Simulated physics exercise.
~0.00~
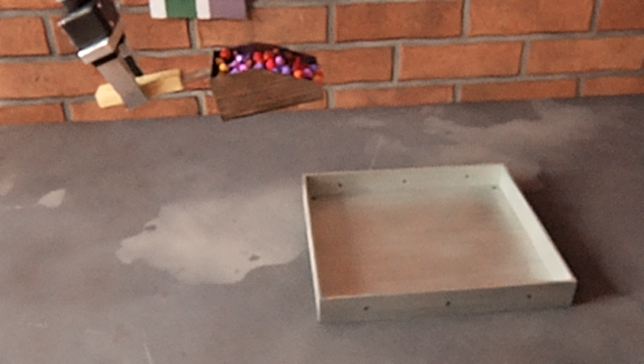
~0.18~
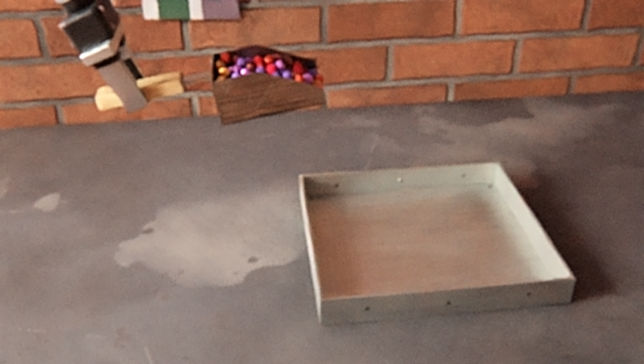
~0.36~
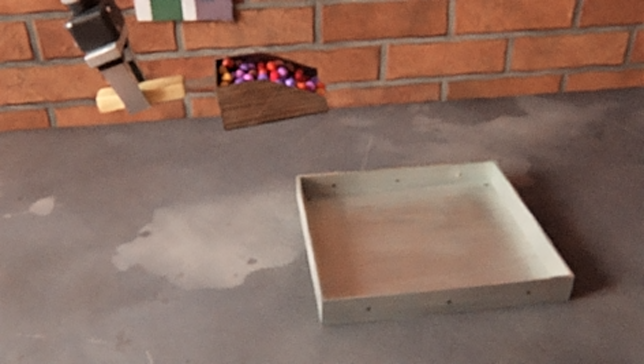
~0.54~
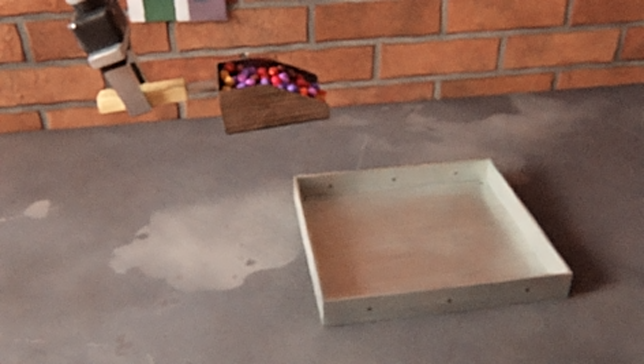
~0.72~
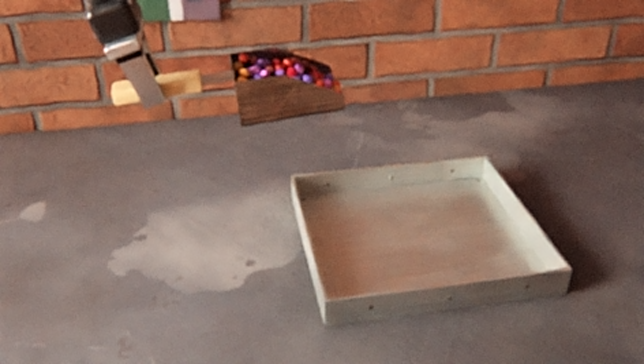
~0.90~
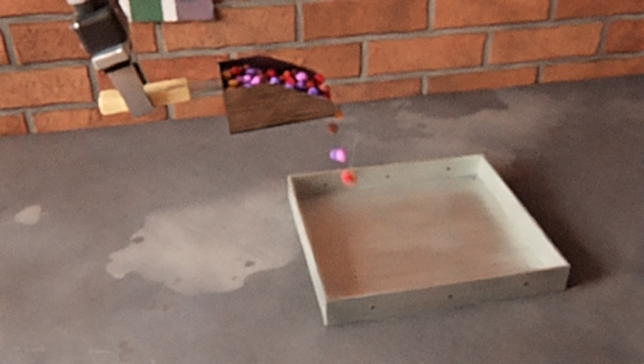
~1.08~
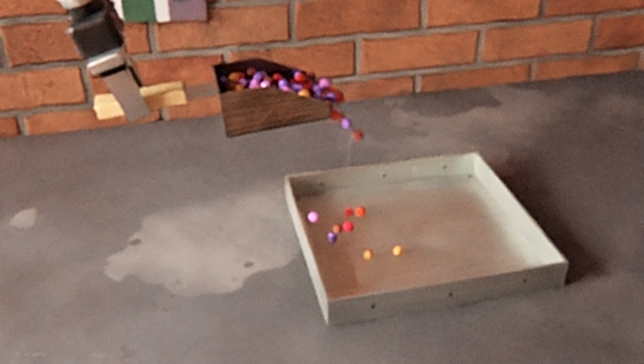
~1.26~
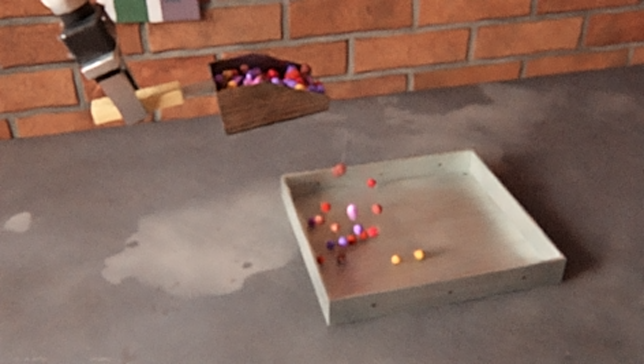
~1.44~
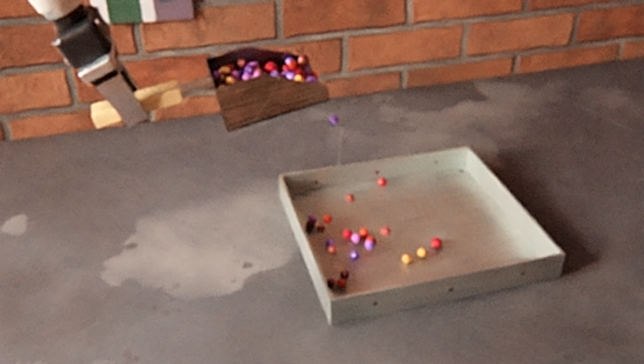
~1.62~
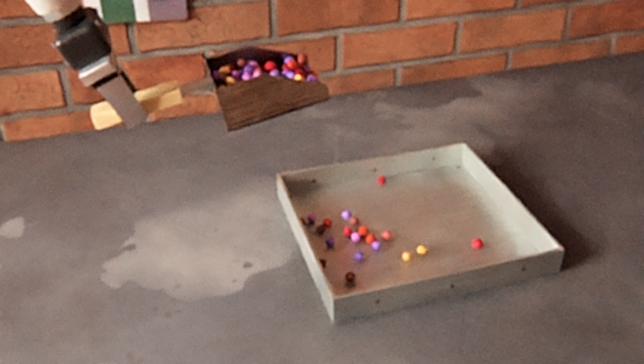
Above a table, a gripped scoop jerks, spilling some colourful balls into a tray, keeping most.
